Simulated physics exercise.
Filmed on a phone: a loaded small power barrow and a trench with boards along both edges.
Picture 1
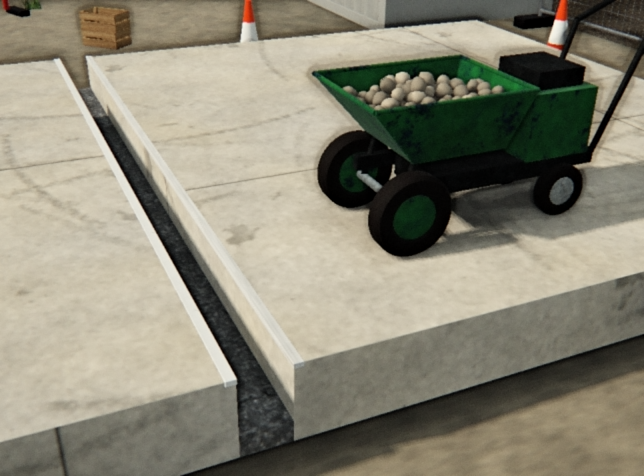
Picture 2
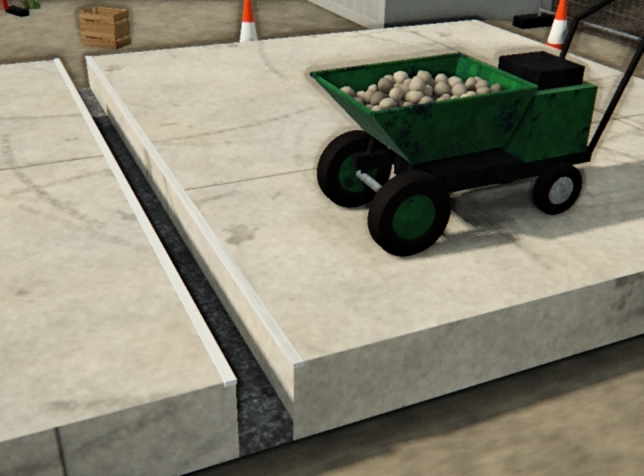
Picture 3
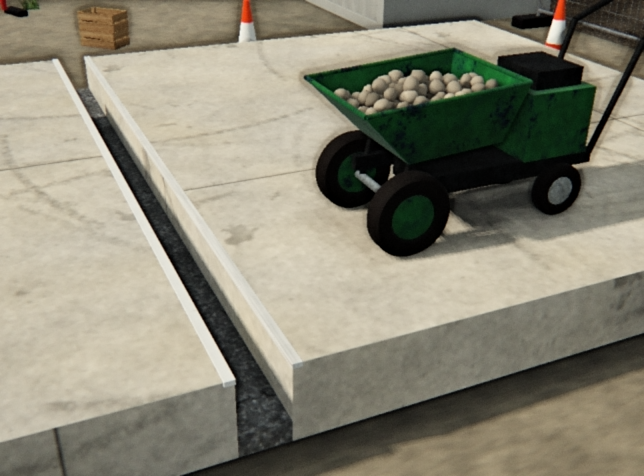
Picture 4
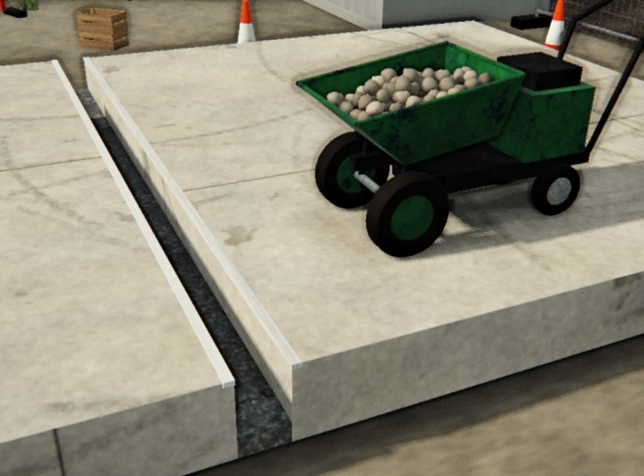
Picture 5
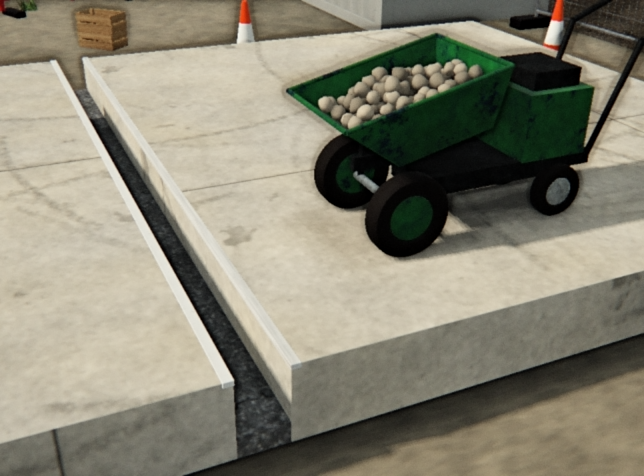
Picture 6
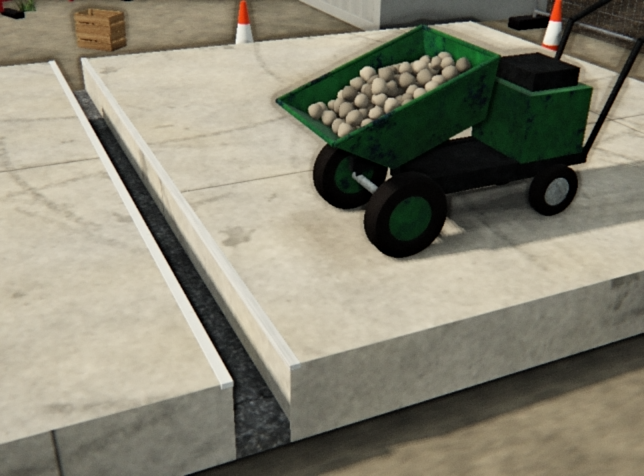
The green skip of a small barrow tilts forward to the left, carrying rounded stones.
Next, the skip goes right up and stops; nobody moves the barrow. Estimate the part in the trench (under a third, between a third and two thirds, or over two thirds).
Between the edges lies from one third to two thirds of the load.
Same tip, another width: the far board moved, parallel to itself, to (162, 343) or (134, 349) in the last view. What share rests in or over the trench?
About 60 and 60 per cent.
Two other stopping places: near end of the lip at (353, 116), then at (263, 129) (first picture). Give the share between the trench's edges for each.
First some 70, then 0 per cent.
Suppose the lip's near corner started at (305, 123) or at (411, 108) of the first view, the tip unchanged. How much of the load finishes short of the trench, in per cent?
Near 0 % and 60 %.
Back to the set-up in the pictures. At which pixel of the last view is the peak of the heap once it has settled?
At about (246, 242).
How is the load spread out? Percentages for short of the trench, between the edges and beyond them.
Short near 35; between near 55; beyond near 5.
Just after the last frame, skip tipped steeply; every one in the skip.
A moment on, skip tipped right over; the larger part in the skip; about a tenth short of the trench; just a few in or heaped over the trench; just a few falling.
Further on, skip tipped right over; roughly a quarter in the skip; roughly a third short of the trench; roughly a third in or heaped over the trench; about a tenth beyond it.
When it is over, skip tipped right over; about a tenth in the skip; roughly a third short of the trench; roughly half in or heaped over the trench; about a tenth beyond it.
